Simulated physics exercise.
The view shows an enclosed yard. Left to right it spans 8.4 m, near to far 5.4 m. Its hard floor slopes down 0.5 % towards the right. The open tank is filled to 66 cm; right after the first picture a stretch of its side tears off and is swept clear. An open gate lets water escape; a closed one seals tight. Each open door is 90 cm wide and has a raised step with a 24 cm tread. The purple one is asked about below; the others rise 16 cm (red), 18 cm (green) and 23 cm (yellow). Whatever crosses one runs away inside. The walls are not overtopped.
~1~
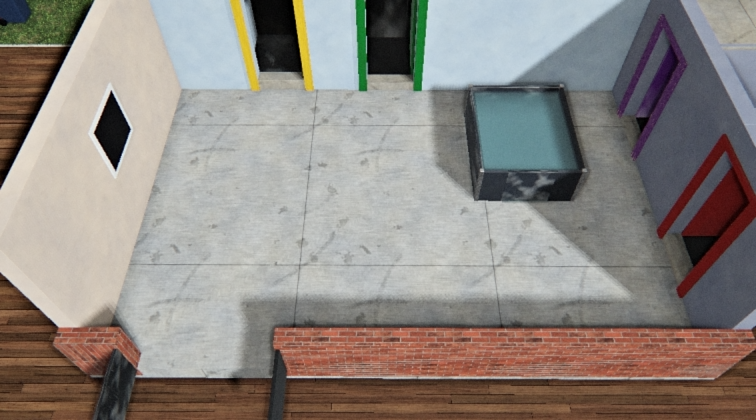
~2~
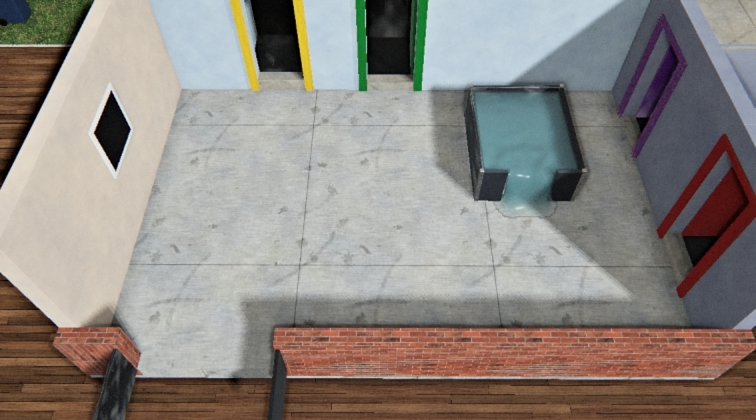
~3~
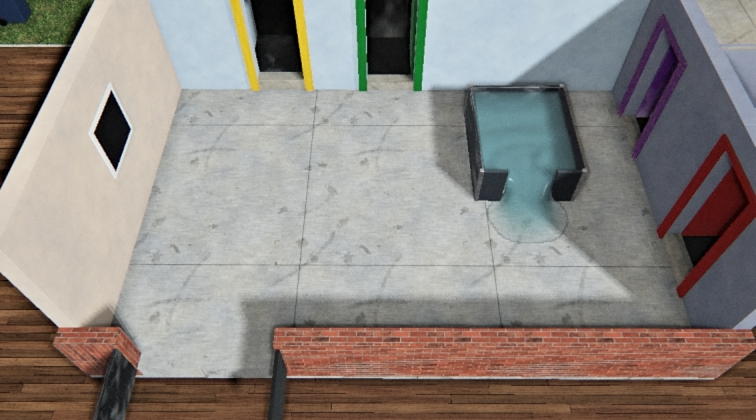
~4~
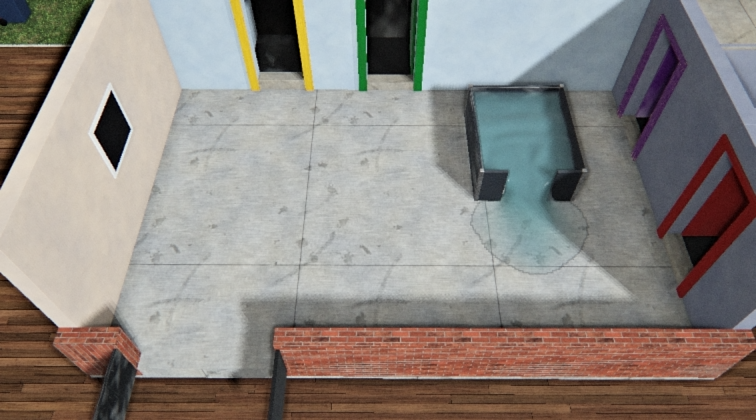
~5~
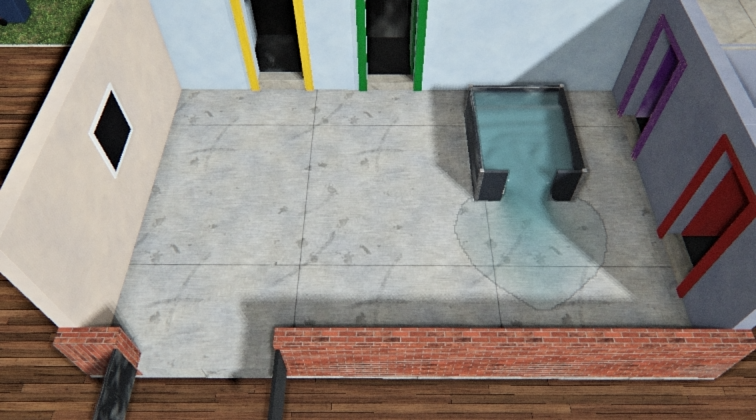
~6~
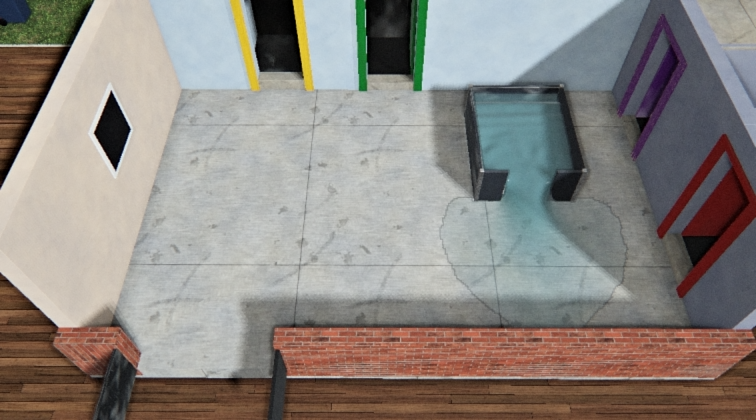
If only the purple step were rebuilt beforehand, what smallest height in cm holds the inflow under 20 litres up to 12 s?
Close to 7.5 cm is just enough.
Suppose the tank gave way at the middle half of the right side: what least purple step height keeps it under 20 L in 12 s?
About 36 cm.
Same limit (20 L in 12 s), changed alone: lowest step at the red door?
About 8.0 cm at red.
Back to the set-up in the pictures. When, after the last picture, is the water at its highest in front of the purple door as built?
At about 8.0 s.
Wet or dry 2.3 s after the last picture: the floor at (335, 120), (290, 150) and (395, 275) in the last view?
In that order: Dry, dry, under water.
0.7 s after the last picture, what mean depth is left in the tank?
Roughly 45 cm on average.
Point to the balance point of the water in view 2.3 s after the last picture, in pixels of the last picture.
Near (522, 230).
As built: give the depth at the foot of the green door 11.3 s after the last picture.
Some 2.5 cm.
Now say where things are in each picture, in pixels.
The open tank at (523, 130) is whole and still, 66 cm deep; the purple door at (647, 95) is dry, in the first frame.
The gap is at (526, 189), the front 0.3 m out at (509, 214); the back of the open tank holds 66 cm, in the second frame.
The front is at (524, 239), 0.8 m from the gap at (526, 190); 0.7 m2 of floor is wet, 66 cm left at the back, in the third frame.
Water pours out at (526, 191) and has run 1.4 m, to (525, 268); about 7 cm deep outside, 66 cm at the back, in the fourth frame.
The gap is at (526, 190), the front 2.0 m out at (535, 303); the back of the open tank holds 62 cm, in the fifth frame.
The front is at a hidden place, 2.6 m from the gap at (526, 190); 4.6 m2 of floor is wet, 56 cm left at the back; the purple door at (647, 95), 2.6 m from the gap, is still 1.9 m from the nearest water, in the sixth frame.
Then, 0.7 s after the last picture water covers 20 % of the floor, deepest (32 cm) near (526, 209); it has not reached the purple door.
Then, 2.3 s after the last picture water covers 30 % of the floor, deepest (24 cm) near (694, 354); it has not reached the purple door.
Then, 11.3 s after the last picture water covers 95 % of the floor, deepest (9 cm) near (629, 192); 8 cm at the purple door, 23 litres in over its 7 cm step.
At the purple door as built, the water peaked near 11 cm, 7.9 s after the last picture.
Run again over the same 12 s with other heights there, 29 litres in over 6.5 cm, 10 litres over 8.5 cm. The limit of 20 litres is kept from about 7.5 cm up.
